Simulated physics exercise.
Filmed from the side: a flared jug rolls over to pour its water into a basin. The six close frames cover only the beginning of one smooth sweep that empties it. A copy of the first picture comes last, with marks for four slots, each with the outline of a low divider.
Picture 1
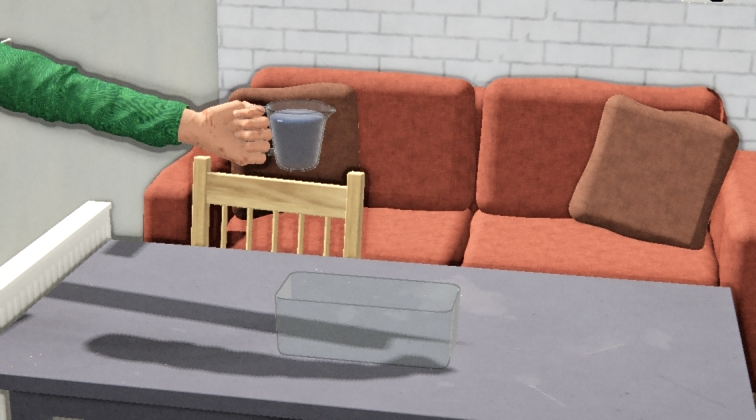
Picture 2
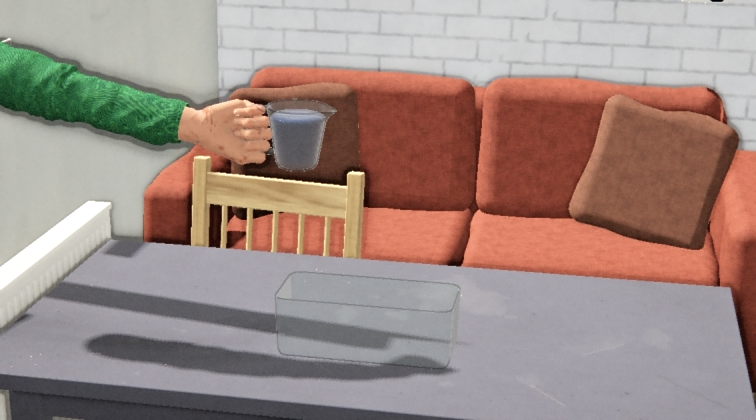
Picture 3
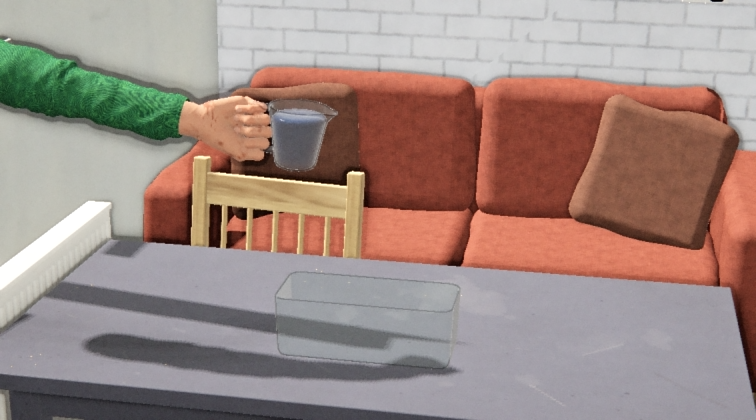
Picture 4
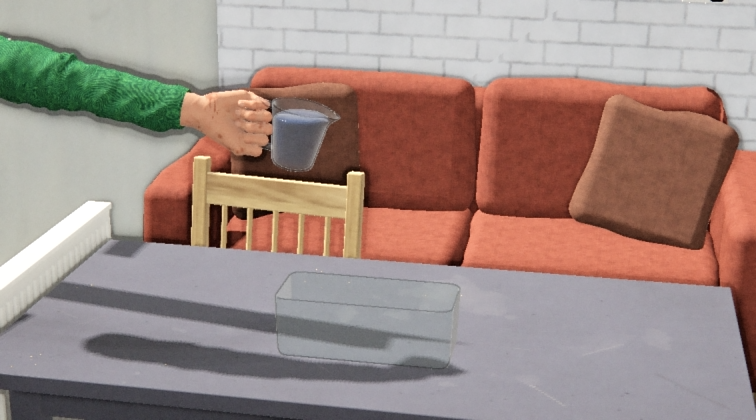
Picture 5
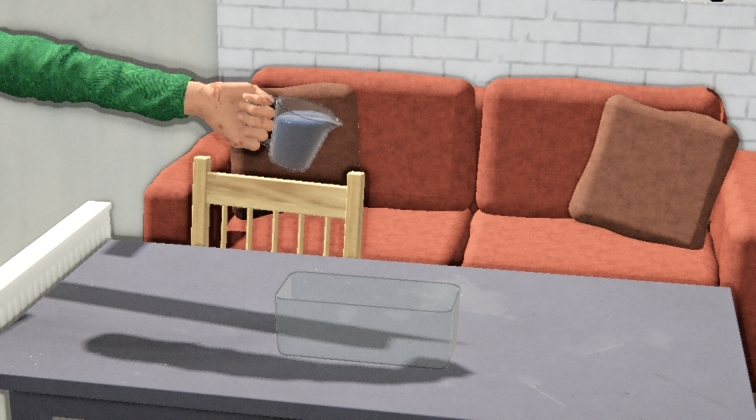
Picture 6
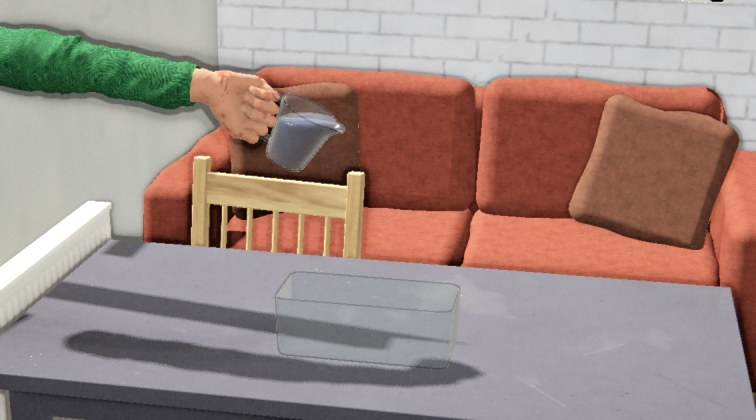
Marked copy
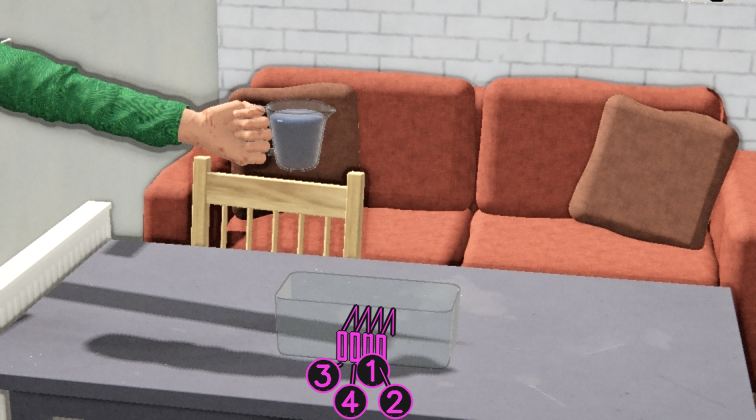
A hand in a green sleeve, reaching in from the left, holds a clear flared jug of bluish water upright, then tilts it gradually to the right until the water reaches its lip. Below it, an empty clear rectangular basin sits on a grey table, with a pale wooden chair behind. The steady view looks slightly down across the table towards a red sofa with brown cushions against a white brick wall.
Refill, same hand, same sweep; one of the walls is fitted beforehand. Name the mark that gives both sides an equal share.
Best: 2.
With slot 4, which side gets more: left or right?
The right one.
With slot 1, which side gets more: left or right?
The right side.
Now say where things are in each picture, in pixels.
Upright, lip at (335, 110); basin from (278, 353) to (450, 368); nothing has left yet.
Upright, lip at (335, 111); nothing has left yet.
Tipped about 5°, lip at (337, 114); nothing has left yet.
Tipped about 11°, lip at (339, 118); nothing has left yet.
Tipped about 19°, lip at (341, 124); nothing has left yet.
Tipped about 28°, lip at (343, 131); water is over the lip, down to (343, 131).
On the marked copy, 1 at (367, 366); 2 at (380, 367); 3 at (341, 364); 4 at (354, 365).
Choosing 1, about 11 % ends left of the wall and 84 % right of it; 5 % is lost outside.
Choosing 2, about 48 % ends left of the wall and 48 % right of it; 5 % is lost outside.
Choosing 3, about 6 % ends left of the wall and 87 % right of it; 7 % is lost outside.
Choosing 4, about 7 % ends left of the wall and 88 % right of it; 5 % is lost outside.
